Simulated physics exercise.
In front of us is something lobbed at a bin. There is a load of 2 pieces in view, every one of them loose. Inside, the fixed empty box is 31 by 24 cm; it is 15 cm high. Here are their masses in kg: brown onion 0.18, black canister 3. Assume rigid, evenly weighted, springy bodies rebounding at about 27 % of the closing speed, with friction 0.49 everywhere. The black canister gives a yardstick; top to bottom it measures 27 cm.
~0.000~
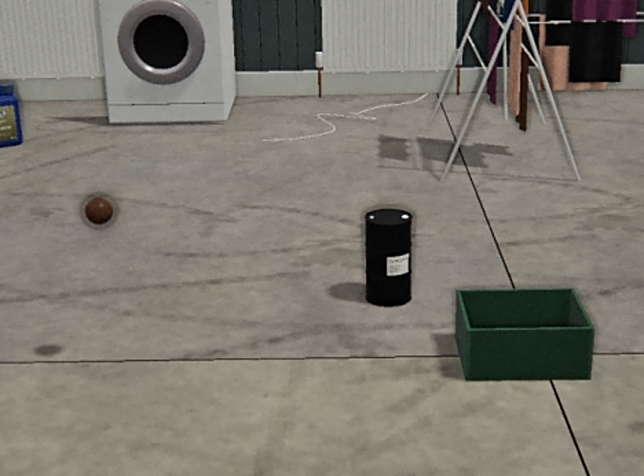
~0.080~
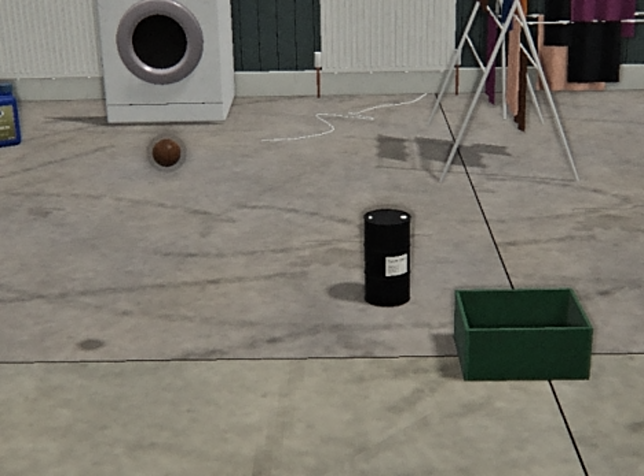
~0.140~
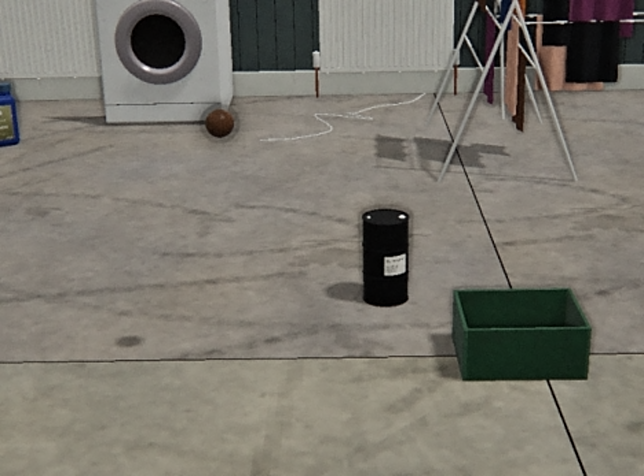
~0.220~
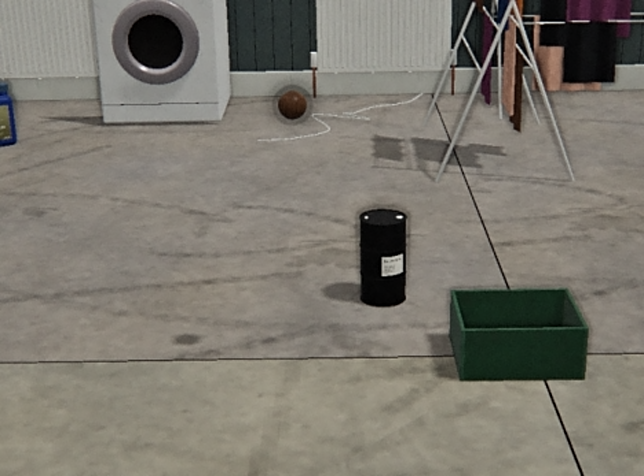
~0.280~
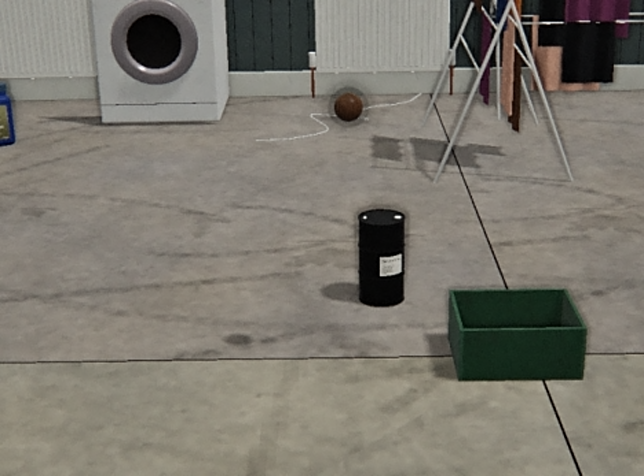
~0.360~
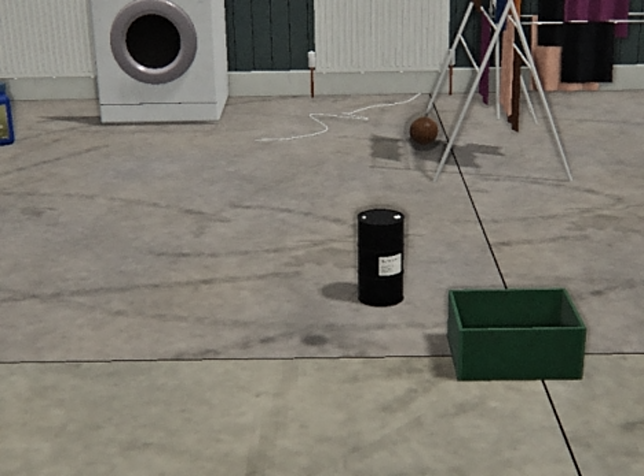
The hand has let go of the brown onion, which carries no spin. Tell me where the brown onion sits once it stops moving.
Out.
After 0.66 s, onion outside, 43 cm from the box's middle.
After 0.96 s, onion outside, 86 cm from the box's middle.
By the end (1.4 s), onion outside, 108 cm from the box's middle; black canister in place, give or take 10 cm.
